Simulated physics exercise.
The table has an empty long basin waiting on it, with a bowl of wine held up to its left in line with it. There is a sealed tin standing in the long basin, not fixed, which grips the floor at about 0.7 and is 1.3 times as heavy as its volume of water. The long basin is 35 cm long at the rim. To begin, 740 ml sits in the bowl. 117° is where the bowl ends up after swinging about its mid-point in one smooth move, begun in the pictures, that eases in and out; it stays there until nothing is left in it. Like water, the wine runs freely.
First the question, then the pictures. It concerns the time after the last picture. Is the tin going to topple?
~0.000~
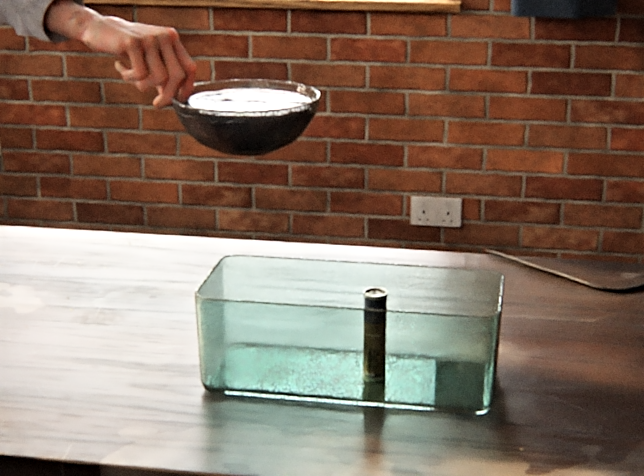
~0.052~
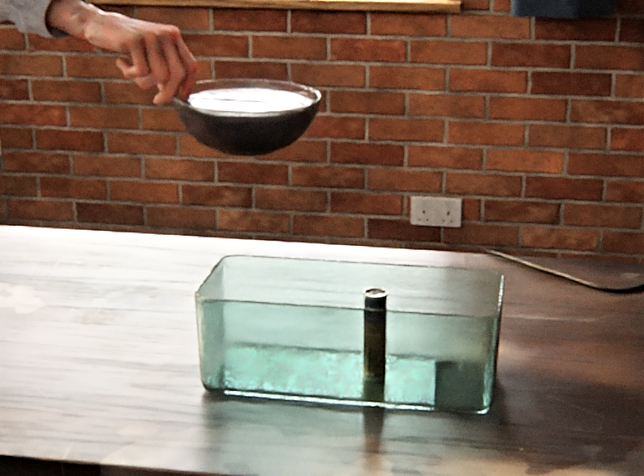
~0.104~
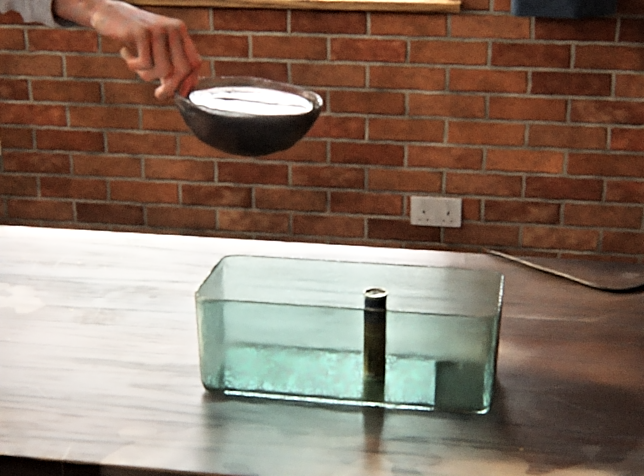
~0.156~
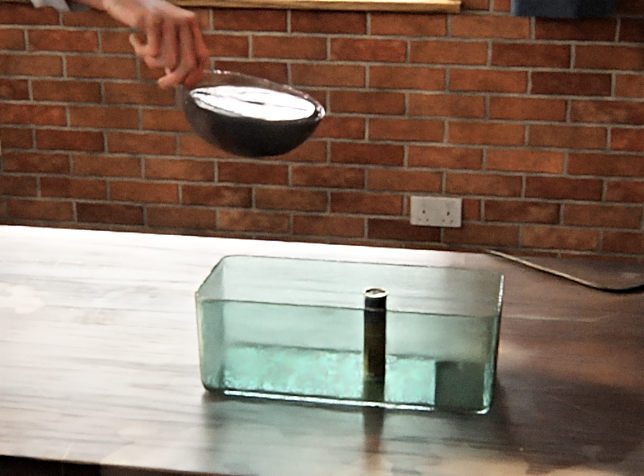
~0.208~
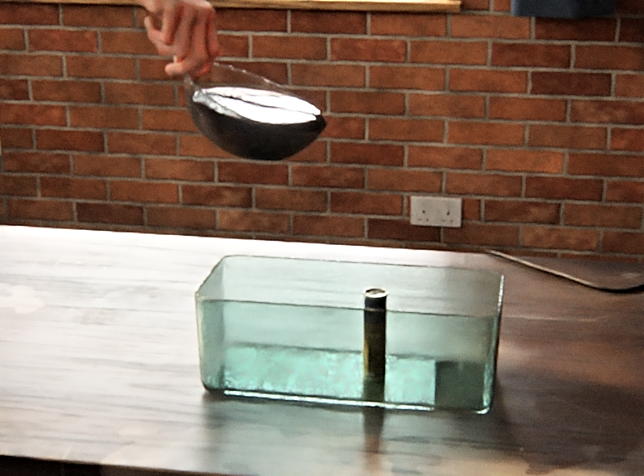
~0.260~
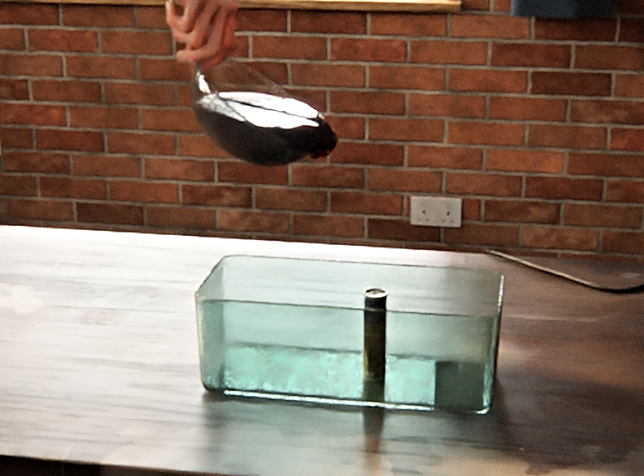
No.
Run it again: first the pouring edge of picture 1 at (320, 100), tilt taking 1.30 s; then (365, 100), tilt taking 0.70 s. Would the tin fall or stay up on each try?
The tin stays vertical the first time and stays vertical the second time.
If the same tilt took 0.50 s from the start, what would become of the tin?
With that tilt, the tin tips.
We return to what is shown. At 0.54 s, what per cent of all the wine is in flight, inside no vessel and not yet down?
Estimate: About 36 % of all of it.
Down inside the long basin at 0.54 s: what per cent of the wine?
The basin holds roughly 62 in a hundred parts at that moment.
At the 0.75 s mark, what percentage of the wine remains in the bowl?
I'd estimate some 0 per cent.
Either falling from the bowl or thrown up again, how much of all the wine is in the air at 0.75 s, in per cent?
In-air share: About 2 %.
By 0.54 s the tilt is 103° and 1 per cent is still to pour; the tin stands where it began.
By 0.75 s the tilt is 117° and 0 per cent is still to pour; the tin stands 1 cm from where it began.
By 0.96 s the tilt is 117° and 0 per cent is still to pour; the tin stands where it began.
By 1.20 s the tilt is 117° and 0 per cent is still to pour; the tin stands where it began.
At rest the tin stands where it began.
